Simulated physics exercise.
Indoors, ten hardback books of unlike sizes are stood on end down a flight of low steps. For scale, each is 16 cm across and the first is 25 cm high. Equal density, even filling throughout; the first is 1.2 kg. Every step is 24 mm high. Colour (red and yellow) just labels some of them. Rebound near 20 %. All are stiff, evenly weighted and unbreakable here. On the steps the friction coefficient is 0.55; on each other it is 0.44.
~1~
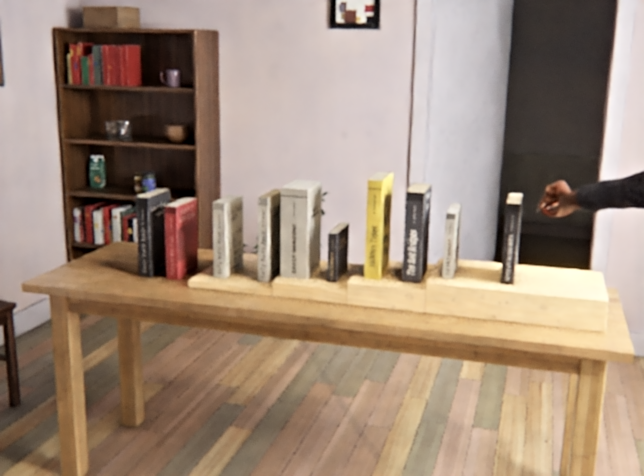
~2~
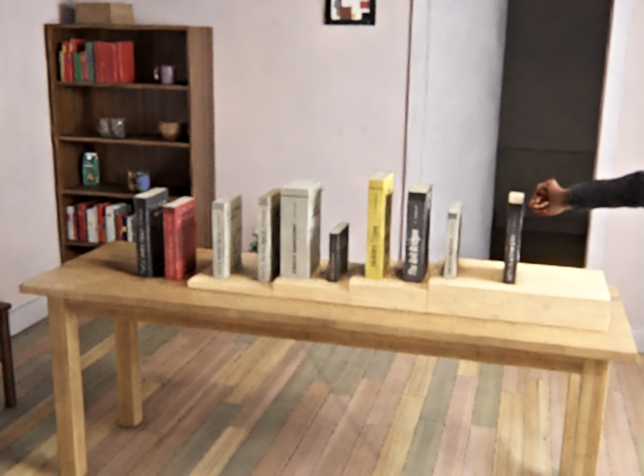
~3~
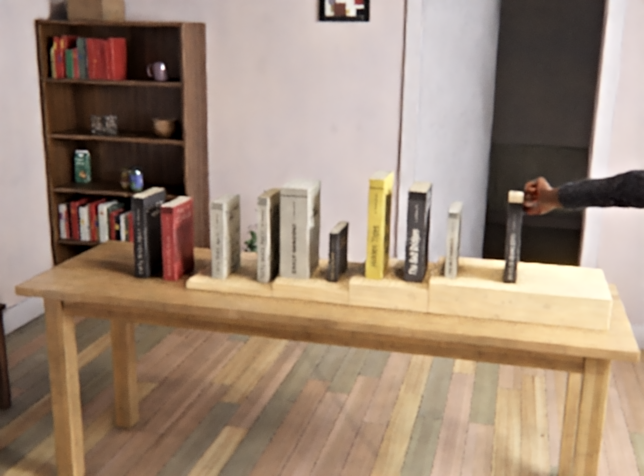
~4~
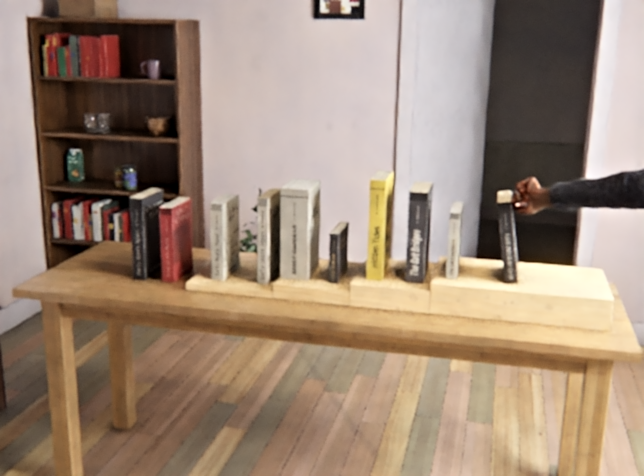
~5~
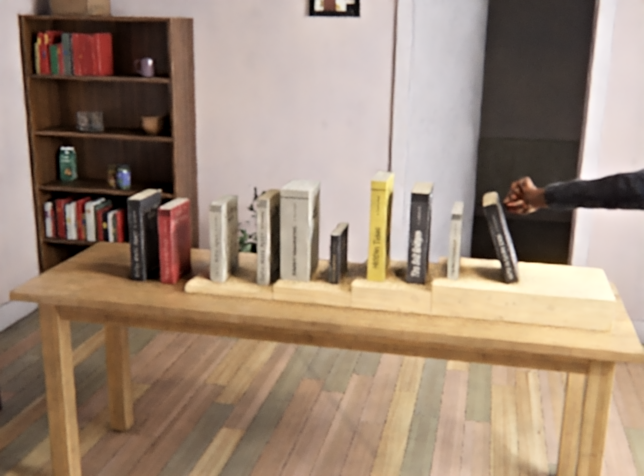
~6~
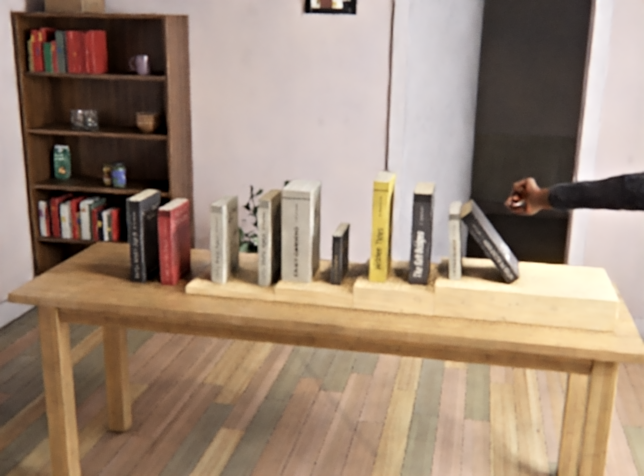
A hand reaches in from the right and pushes the top of the rightmost black book, which tilts leftward and comes to lean against the slim grey book beside it, while the other books on the wooden steps remain upright.
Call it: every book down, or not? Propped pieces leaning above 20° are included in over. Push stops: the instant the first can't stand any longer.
Every one down.
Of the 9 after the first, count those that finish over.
9.
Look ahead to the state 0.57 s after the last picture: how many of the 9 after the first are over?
The count by then is 4.
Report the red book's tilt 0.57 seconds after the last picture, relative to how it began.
At that moment, roughly 0 degrees.
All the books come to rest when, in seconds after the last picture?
About 1.5 s.
Then, 0.57 s on from the sixth picture, 4 of the 9 other books over; yellow book tipped 39°.
Then, 1.03 s on from the sixth picture, 8 of the 9 other books over; yellow book tipped 74°; red book tipped 24°.
Finally, 9 of the 9 other books over; red book lying flat; yellow book lying flat. Not one is left standing. Seen by the last camera, middles, red book near (128, 253), yellow book near (328, 252).
